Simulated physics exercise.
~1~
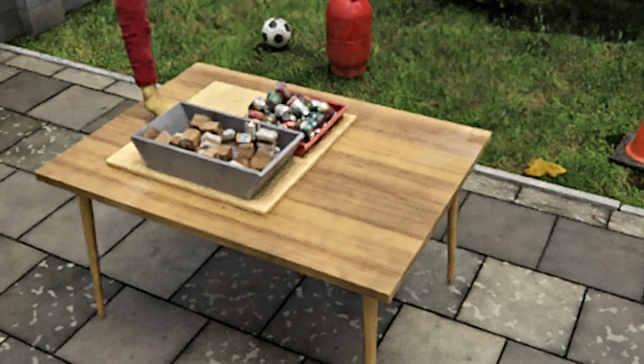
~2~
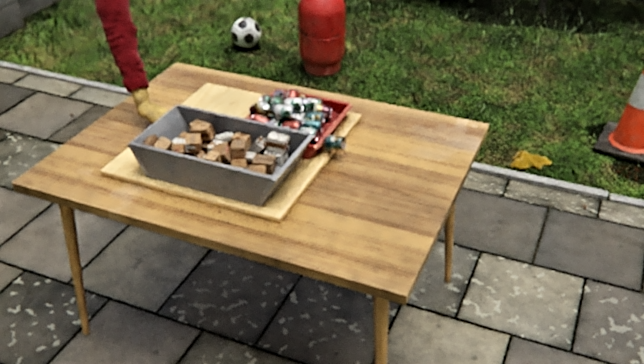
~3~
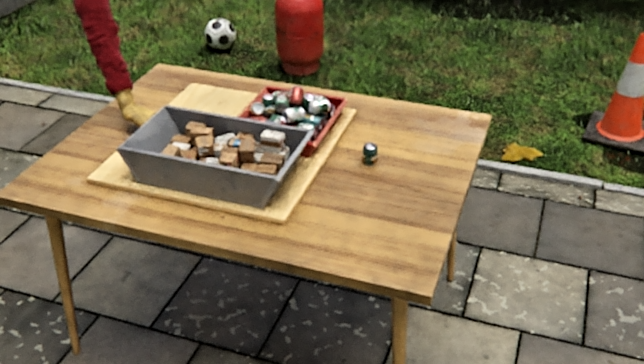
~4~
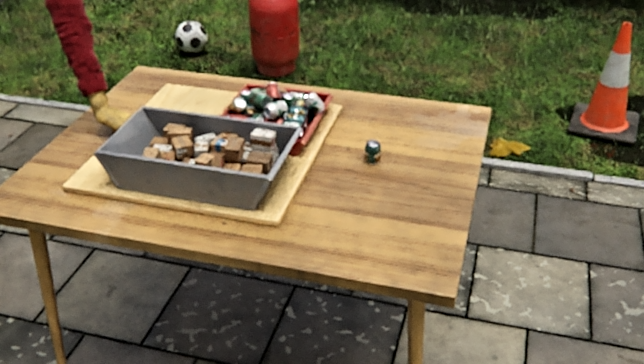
At the start, a grey crate of small brown parcels and a red crate heaped with mini cans sit on a board on a wooden table, where a red-sleeved arm reaches in at the left. The board shifts a little, and one can comes over the right side of the red crate. That can then stands alone on the bare tabletop to the right. The board moves back left, the hand still near its corner, while the view drifts sideways. By the end, only that single can is out, and all the parcels remain in the grey crate.
